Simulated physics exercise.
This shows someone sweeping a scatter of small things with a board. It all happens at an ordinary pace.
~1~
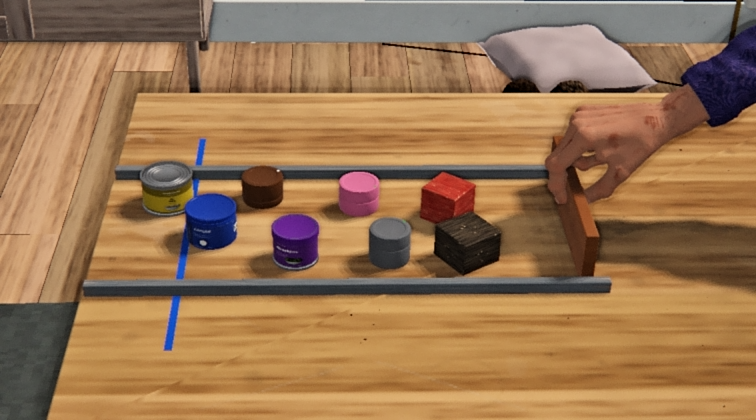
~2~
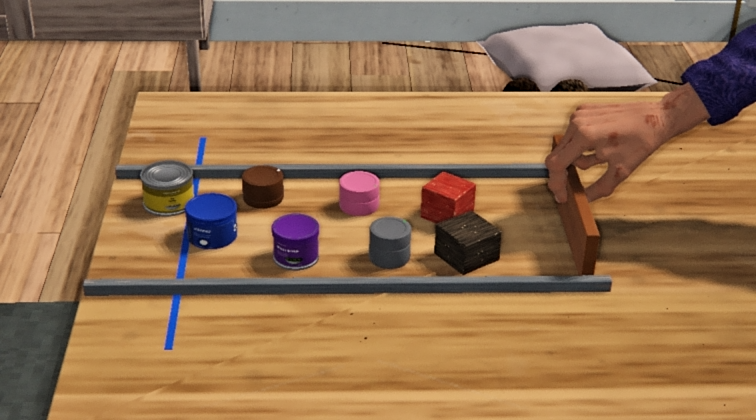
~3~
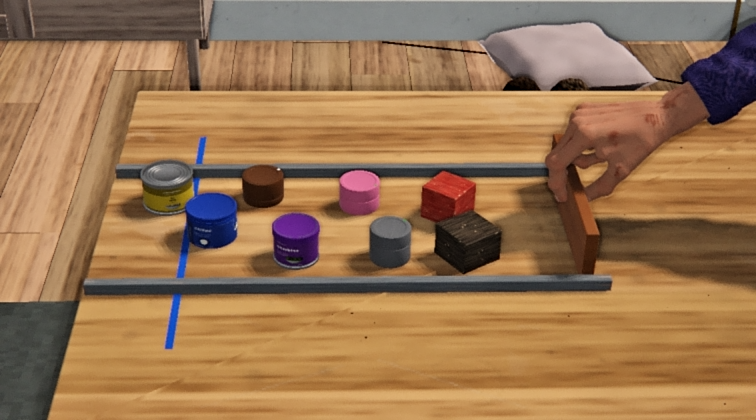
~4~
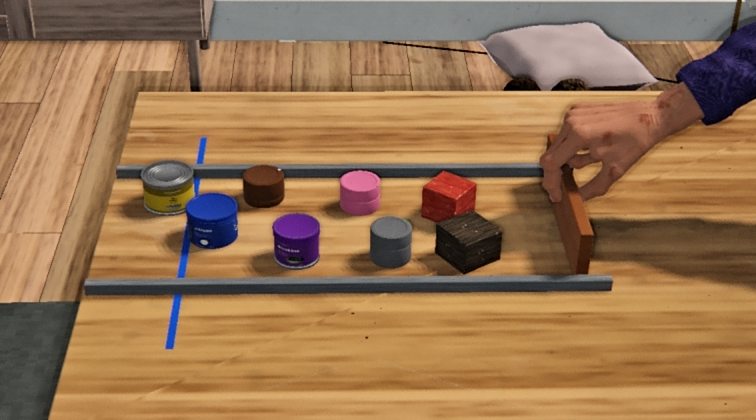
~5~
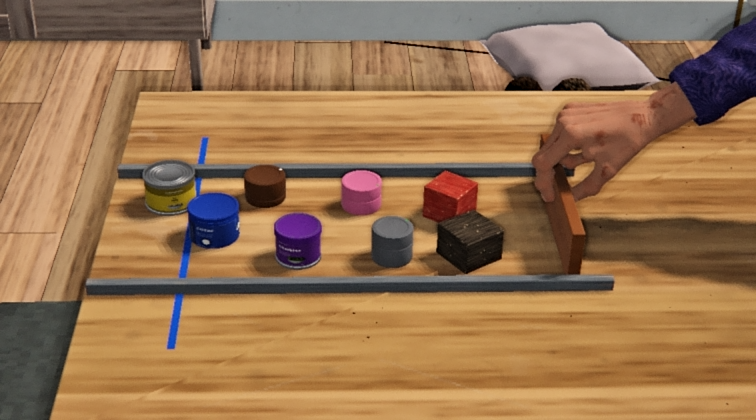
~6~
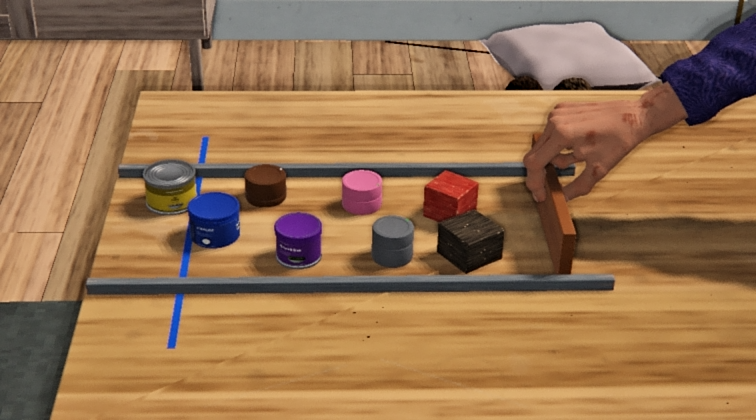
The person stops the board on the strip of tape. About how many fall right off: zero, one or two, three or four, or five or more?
The number that fall off is one or two.
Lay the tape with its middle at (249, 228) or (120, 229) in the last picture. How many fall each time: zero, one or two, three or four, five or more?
In that order: No fall at all; at least five.
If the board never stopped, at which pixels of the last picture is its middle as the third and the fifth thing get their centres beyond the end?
About (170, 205), then (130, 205).
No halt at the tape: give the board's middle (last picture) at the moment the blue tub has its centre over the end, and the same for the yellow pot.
Near (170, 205) and (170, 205).
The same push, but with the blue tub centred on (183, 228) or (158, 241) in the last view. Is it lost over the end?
The blue tub remains up; tumbles off.
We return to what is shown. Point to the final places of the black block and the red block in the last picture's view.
The black block at (162, 240), the red block at (170, 214).
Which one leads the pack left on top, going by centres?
Foremost is the yellow pot.
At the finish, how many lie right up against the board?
In contact: 3.
A little later, none off yet; yellow pot at rest near (171, 187); blue tub at rest near (214, 220); brown lid at rest near (266, 185).
Next, none off yet; yellow pot at rest near (171, 187); blue tub at rest near (212, 219); brown lid at rest near (266, 185).
Later still, none off yet; yellow pot at rest near (162, 187); blue tub shifted about its own width near (181, 216); brown lid shifted about its own width near (205, 178).
When it is over, the number that fall off is one or two; down, purple pot.
